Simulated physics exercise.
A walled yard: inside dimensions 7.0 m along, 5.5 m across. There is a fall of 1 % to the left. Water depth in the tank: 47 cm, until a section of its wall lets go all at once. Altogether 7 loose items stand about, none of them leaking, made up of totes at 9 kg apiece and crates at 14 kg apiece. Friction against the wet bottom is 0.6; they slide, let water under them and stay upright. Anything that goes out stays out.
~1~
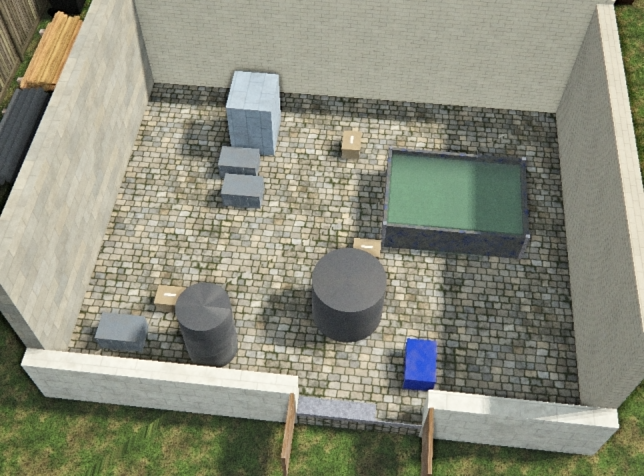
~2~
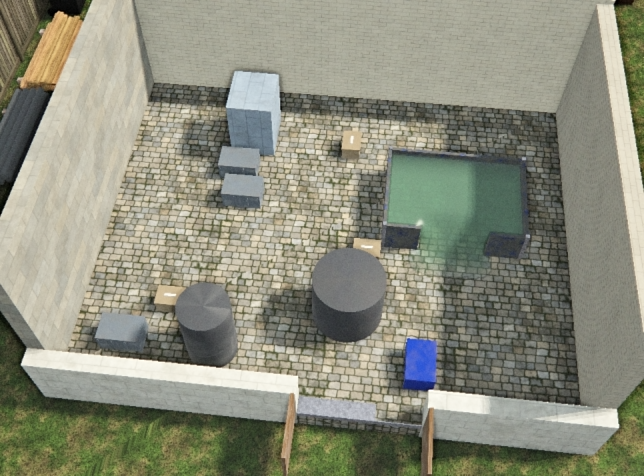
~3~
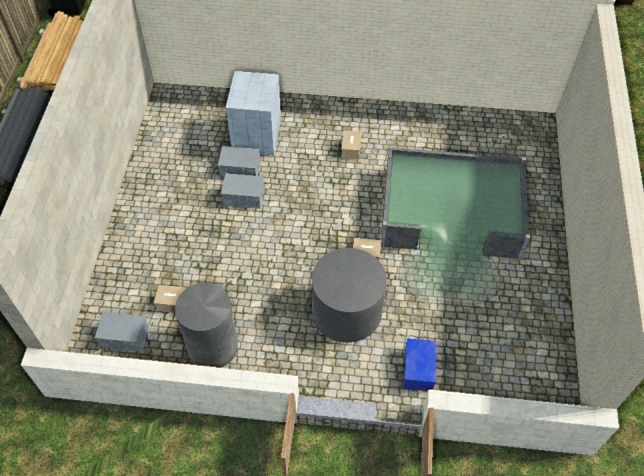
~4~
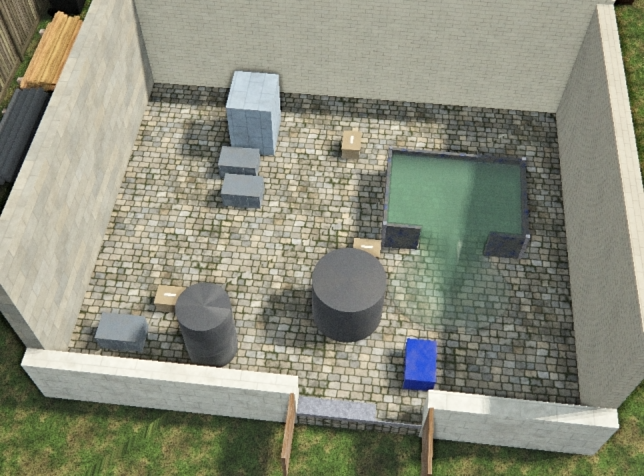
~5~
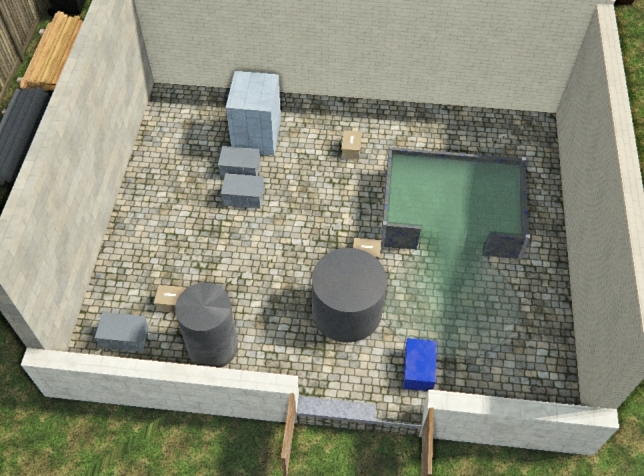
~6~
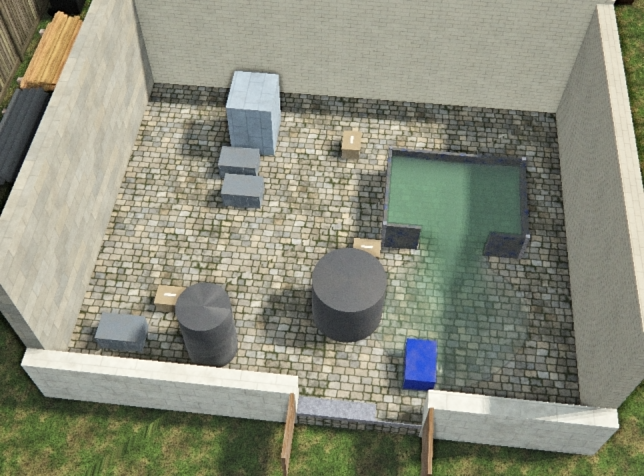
A large tank's front wall opens and green water spreads across the paved yard toward the viewer.
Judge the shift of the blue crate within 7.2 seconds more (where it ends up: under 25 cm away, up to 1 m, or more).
Prediction - the blue crate is displaced a great deal.
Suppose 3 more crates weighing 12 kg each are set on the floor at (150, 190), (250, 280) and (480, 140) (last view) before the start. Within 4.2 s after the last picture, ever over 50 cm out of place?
Taking them in order: Not far enough, not far enough and not far enough.
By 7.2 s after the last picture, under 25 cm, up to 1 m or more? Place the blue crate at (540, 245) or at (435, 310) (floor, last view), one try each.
Run one, it gets swept far; run two, it gets swept far.
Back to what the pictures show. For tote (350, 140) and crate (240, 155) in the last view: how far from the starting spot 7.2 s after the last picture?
Respectively: 0 cm / 0 cm.
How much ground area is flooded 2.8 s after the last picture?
I'd put it close to 13 m2.
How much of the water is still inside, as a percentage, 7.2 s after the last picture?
Roughly 66 percent.
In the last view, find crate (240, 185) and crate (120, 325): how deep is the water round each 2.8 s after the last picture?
About 0 and 0 cm.
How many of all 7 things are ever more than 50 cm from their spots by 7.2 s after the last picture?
1 in all.
Then, 0.9 s after the last picture the blue crate is near (400, 388), 0.5 m from its start, aground; 0 of 7 are out; 0 afloat.
Then, 2.8 s after the last picture the blue crate has gone out; 1 of 7 are out; 0 afloat.
Then, 4.8 s after the last picture the blue crate has gone out; 1 of 7 are out; 0 afloat.
Then, 7.2 s after the last picture the blue crate has gone out; 1 of 7 are out; 0 afloat.
